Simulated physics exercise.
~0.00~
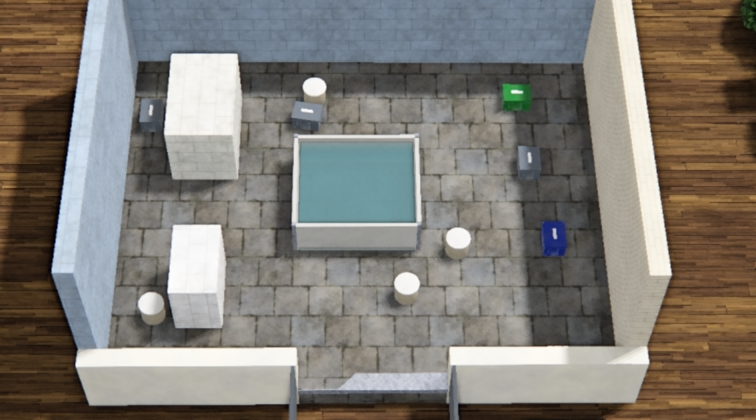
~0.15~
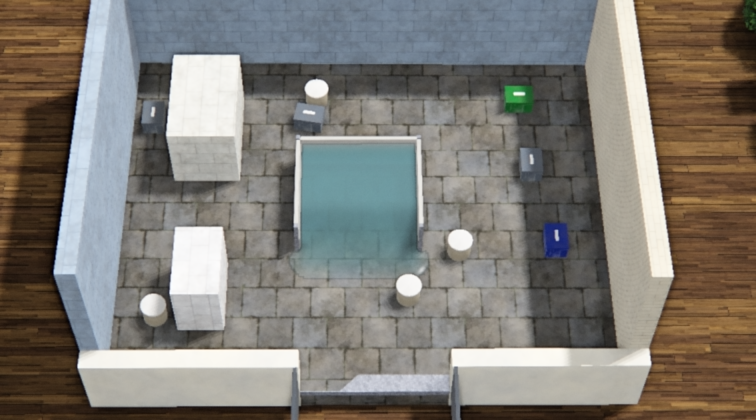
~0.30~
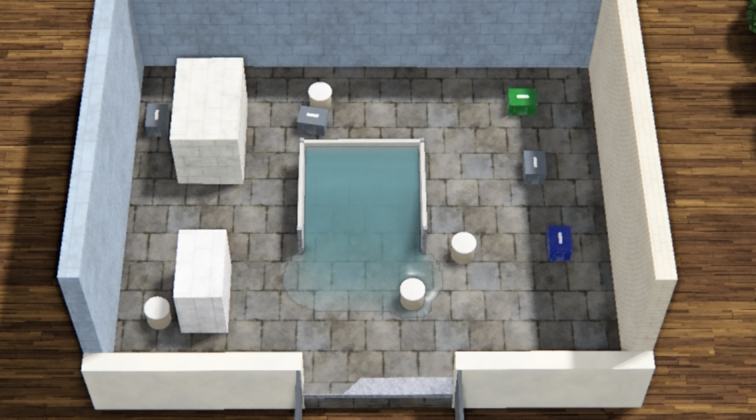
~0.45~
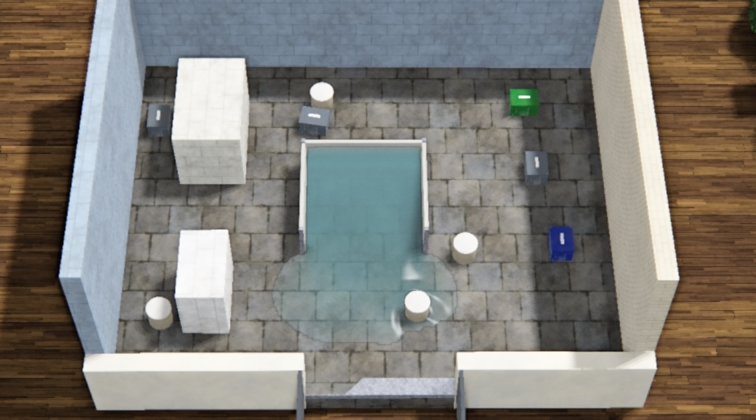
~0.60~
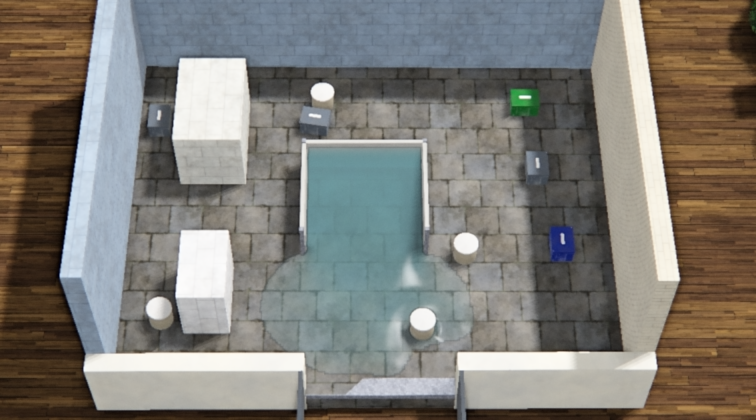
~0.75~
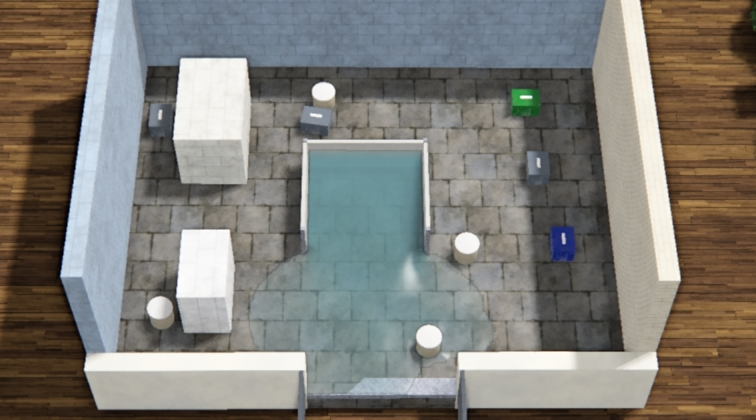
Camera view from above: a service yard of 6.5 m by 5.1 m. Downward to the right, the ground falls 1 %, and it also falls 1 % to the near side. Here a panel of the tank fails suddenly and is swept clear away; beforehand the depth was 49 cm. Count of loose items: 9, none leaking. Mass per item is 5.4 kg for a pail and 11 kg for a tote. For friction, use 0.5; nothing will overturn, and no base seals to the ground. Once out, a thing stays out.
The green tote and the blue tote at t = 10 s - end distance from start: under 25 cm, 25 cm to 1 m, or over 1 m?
Green tote stays; blue tote stays.
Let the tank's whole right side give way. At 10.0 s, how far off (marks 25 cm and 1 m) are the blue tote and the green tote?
In that situation the blue tote drifts a long way, while the green tote creeps a little.
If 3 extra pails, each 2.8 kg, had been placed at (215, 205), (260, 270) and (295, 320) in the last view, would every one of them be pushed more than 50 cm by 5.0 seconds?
Respectively: Smaller, smaller, greater.
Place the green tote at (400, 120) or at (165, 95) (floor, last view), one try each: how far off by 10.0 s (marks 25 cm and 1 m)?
From the first place it is barely disturbed; from the second it is barely disturbed.
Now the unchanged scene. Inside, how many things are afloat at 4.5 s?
Answer: 0.
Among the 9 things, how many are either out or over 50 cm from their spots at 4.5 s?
The answer is 1.
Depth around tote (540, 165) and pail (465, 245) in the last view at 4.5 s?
Some 0 cm at the first, some 0 cm at the second.
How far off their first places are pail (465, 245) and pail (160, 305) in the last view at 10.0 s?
First 0 cm, then 10 cm.
After 2.0 s the green tote is near (526, 97), 0.0 m from its start, aground; the blue tote is near (563, 239), 0.0 m from its start, aground; 1 of 9 are out; 0 afloat.
After 4.5 s the green tote is near (526, 97), 0.0 m from its start, aground; the blue tote is near (563, 239), 0.0 m from its start, aground; 1 of 9 are out; 0 afloat.
After 7.0 s the green tote is near (526, 97), 0.0 m from its start, aground; the blue tote is near (563, 239), 0.0 m from its start, aground; 1 of 9 are out; 0 afloat.
After 10.0 s the green tote is near (526, 97), 0.0 m from its start, aground; the blue tote is near (563, 239), 0.0 m from its start, aground; 1 of 9 are out; 0 afloat.
